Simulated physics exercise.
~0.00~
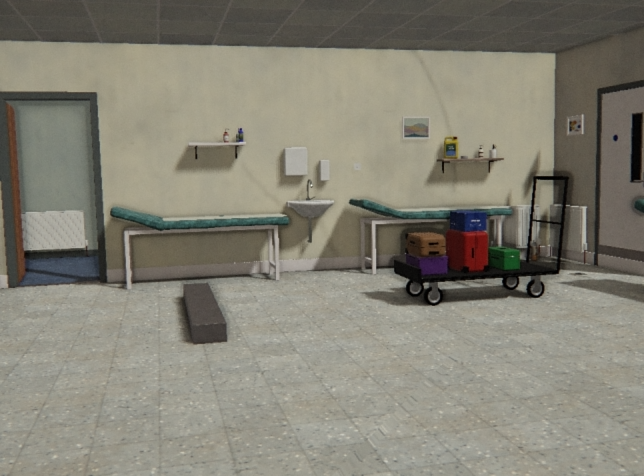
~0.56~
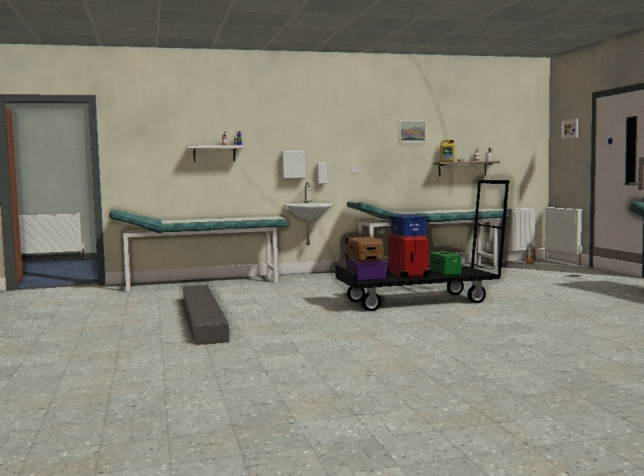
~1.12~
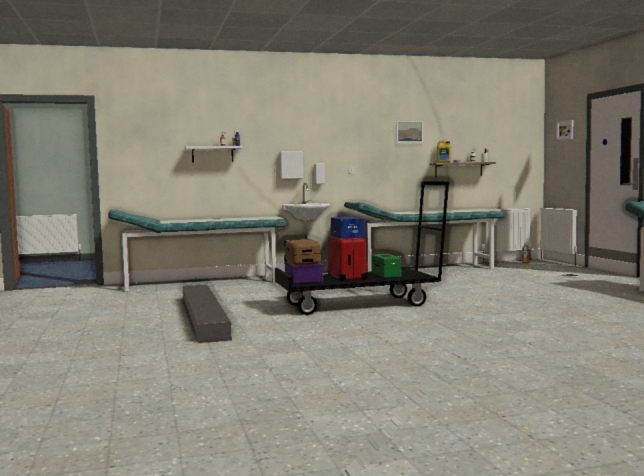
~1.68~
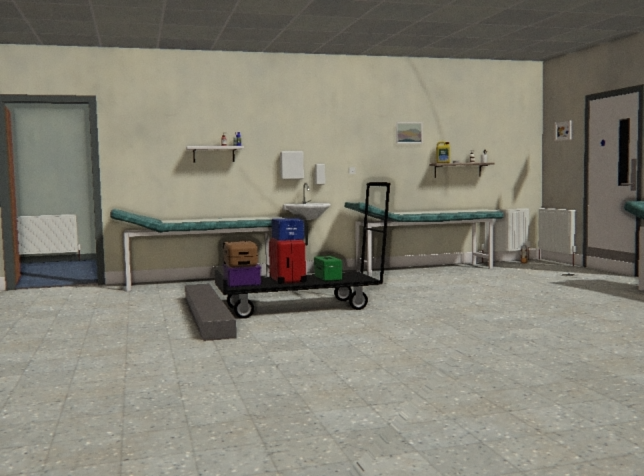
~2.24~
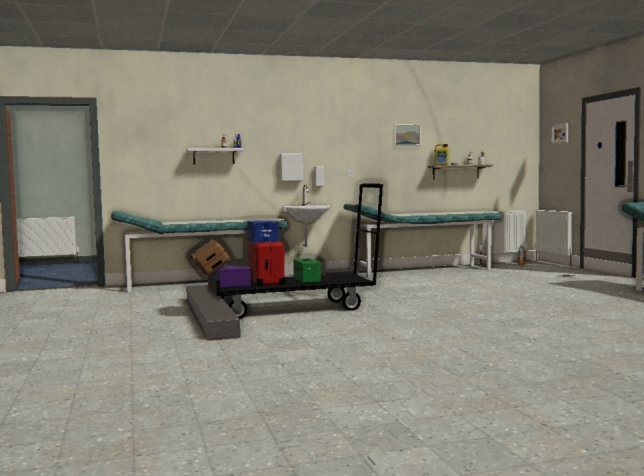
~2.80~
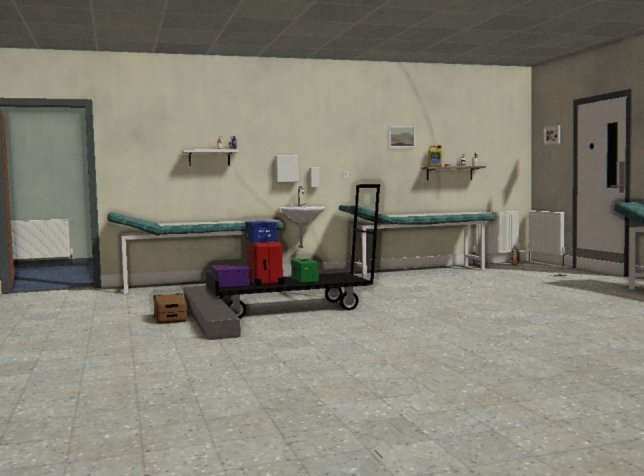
A black trolley loaded with boxes and cases rolled left across a tiled room and stopped against a low kerb. The brown case on top at the front tipped forward, tumbled over the kerb and landed on the floor, while the others stayed aboard.
